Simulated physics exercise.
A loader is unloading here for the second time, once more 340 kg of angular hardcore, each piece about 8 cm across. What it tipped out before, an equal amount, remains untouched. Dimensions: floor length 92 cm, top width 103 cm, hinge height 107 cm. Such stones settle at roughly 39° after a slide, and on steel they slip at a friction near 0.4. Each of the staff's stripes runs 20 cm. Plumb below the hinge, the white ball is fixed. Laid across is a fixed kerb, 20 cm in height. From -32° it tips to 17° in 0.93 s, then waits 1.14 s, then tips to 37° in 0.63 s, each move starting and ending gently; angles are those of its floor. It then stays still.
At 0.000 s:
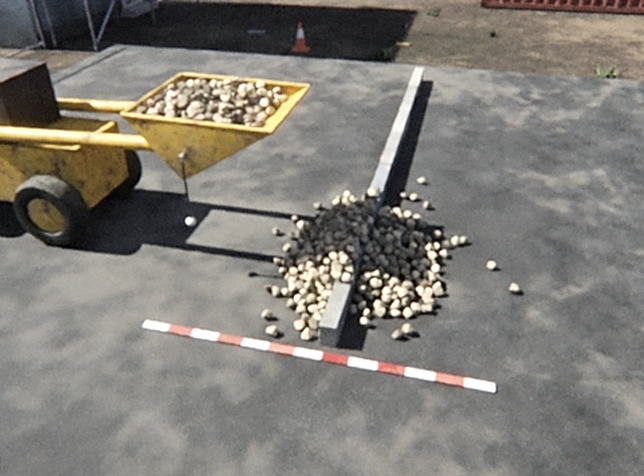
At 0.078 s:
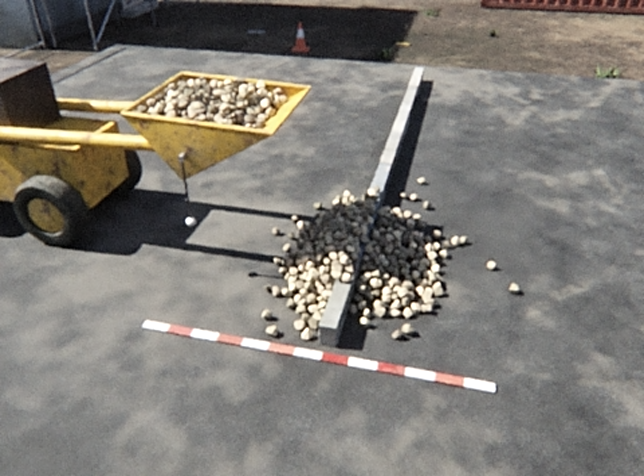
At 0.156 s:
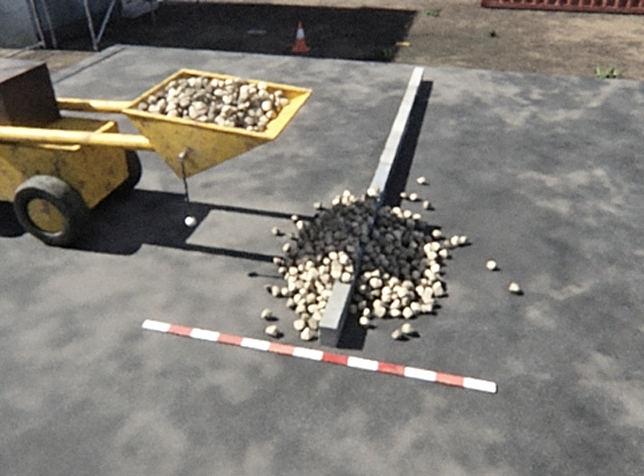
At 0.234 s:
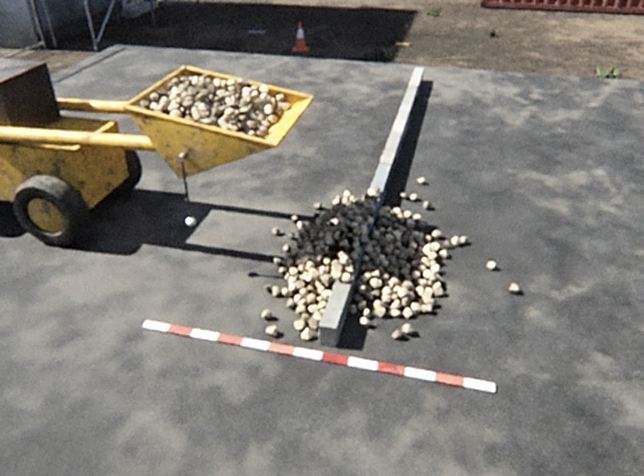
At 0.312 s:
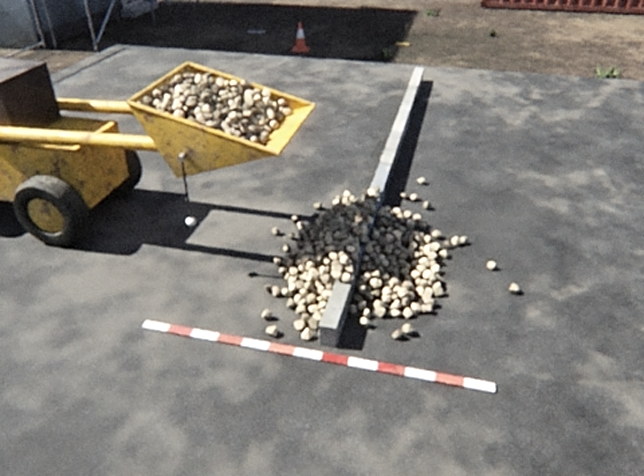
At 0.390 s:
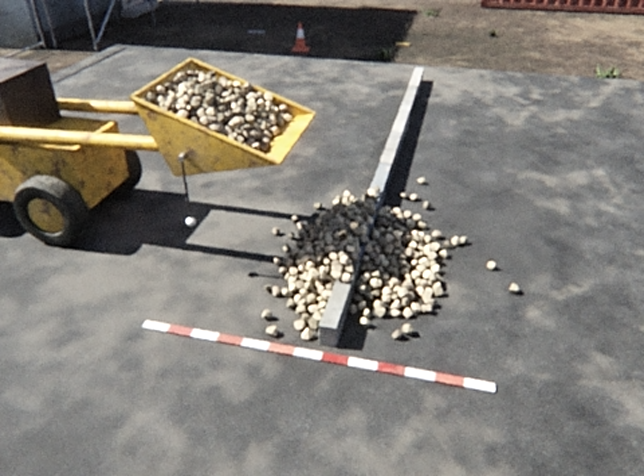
The clip opens on a yellow loader at left, its raised bucket full of pale stones, beside a heap of similar stones lying across a kerb behind a red-and-white staff. The bucket slowly tilts, its front lip dipping toward the right while the stones stay inside and the heap remains still.
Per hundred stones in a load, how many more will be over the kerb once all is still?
0.
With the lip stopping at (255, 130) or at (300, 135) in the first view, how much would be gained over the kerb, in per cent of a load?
Roughly 0 and 5 percent, in that order.
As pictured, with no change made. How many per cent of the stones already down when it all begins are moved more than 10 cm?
0 %.
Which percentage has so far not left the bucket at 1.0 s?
Close to 100 in a hundred is still held.
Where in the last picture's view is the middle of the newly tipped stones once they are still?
Centre: Approx. (295, 234).
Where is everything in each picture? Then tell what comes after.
In the first picture, the bucket is at -32°, its lip at (272, 132); the top of the load is at (204, 89). The earlier load is highest near (346, 221), 33 cm above ground level, 64 % on this side of the kerb, 36 % over the kerb.
The second picture shows lip at (273, 134), floor tilted -31°, highest stones at (203, 88); the stones move at 0.1 m/s on average.
In the third picture, the bucket is at -28°, its lip at (275, 138); the top of the load is at (194, 87); the stones move at 0.2 m/s on average.
In the fourth picture, the bucket is at -24°, its lip at (277, 145); the top of the load is at (192, 86); the stones move at 0.2 m/s on average.
In the fifth picture, the bucket is at -19°, its lip at (279, 154); the top of the load is at (189, 83); the stones move at 0.3 m/s on average.
In the sixth picture, the bucket is at -13°, its lip at (280, 163); the top of the load is at (190, 81); the stones move at 0.3 m/s on average.
After 0.7 s the floor is at 10°; in per cent of one load, 100 in the bucket, 64 on this side of the kerb, 36 over the kerb; the foremost stones are at (461, 263).
After 1.0 s the floor is at 17°; in per cent of one load, 99 in the bucket, 65 on this side of the kerb, 36 over the kerb; the foremost stones are at (461, 263).
After 3.2 s the floor is at 37°; in per cent of one load, 15 in the bucket, 149 on this side of the kerb, 36 over the kerb; the foremost stones are at (461, 263).
After 5.8 s the floor is at 37°; in per cent of one load, 0 in the bucket, 164 on this side of the kerb, 36 over the kerb; the foremost stones are at (461, 263). Net gain over the kerb, 0.
